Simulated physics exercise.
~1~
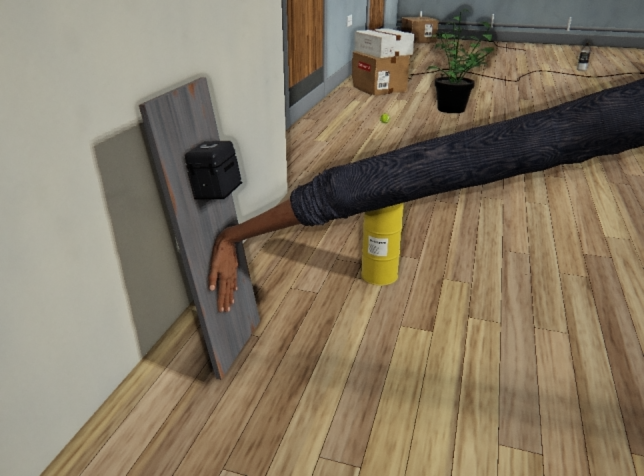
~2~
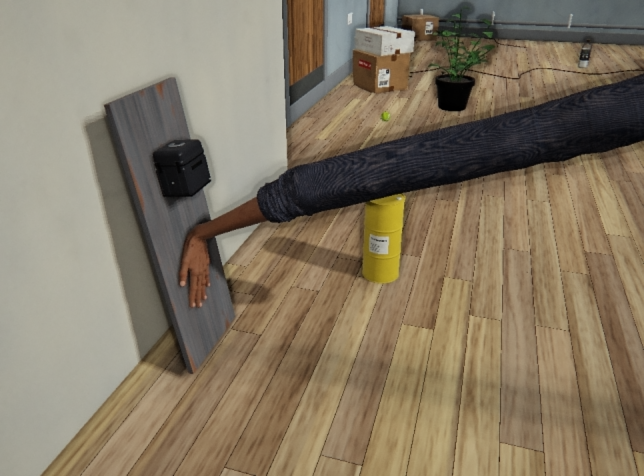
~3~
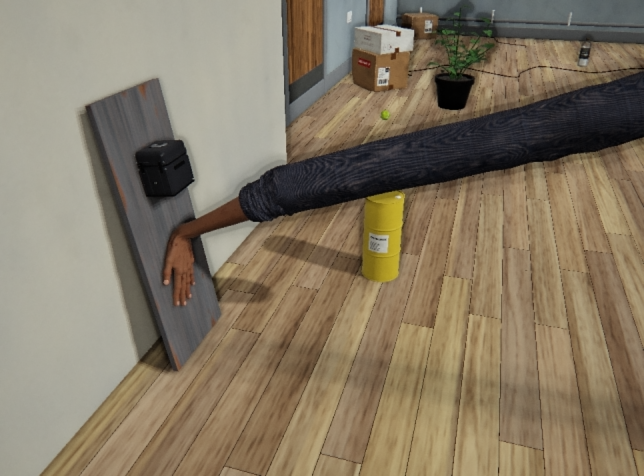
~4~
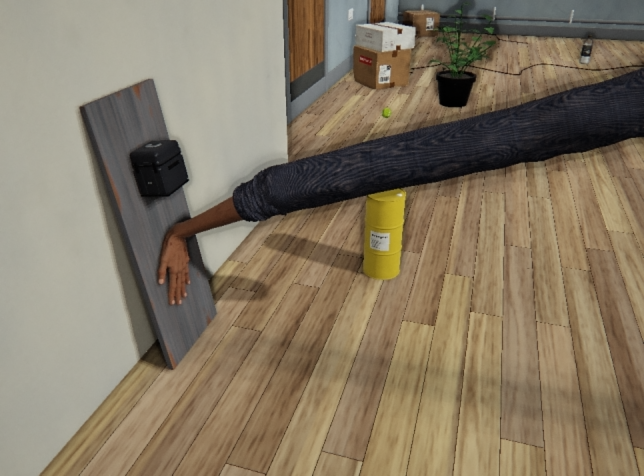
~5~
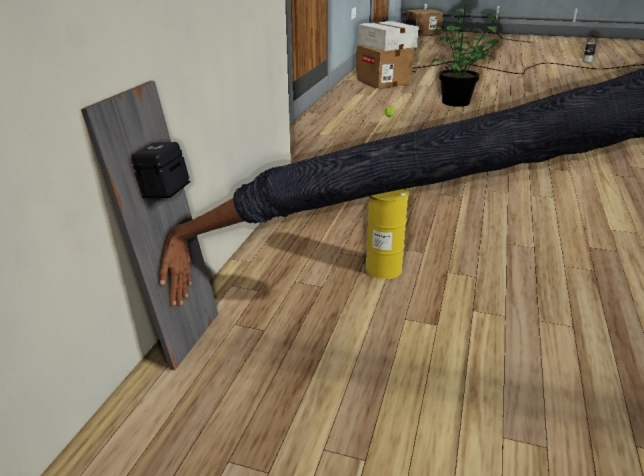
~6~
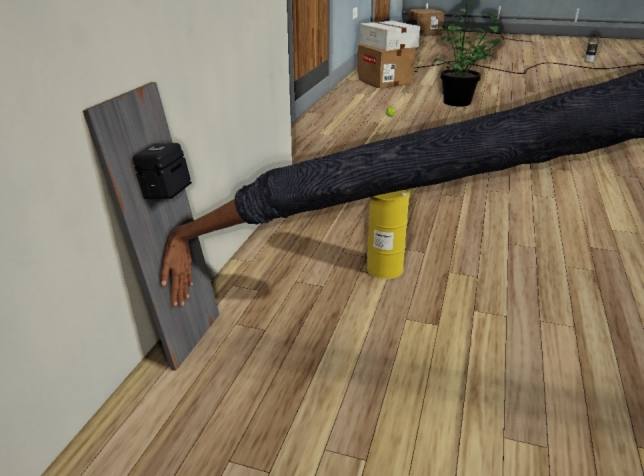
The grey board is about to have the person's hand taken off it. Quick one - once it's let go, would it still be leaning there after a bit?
Yes, it stays put.
Then, 0.40 s on from there, no change.
Then, 0.90 s on from there, grey board resting near (164, 232).
In the end, both unmoved. At the end, from the last picture's camera, grey board near (164, 232). The board remains leaning.
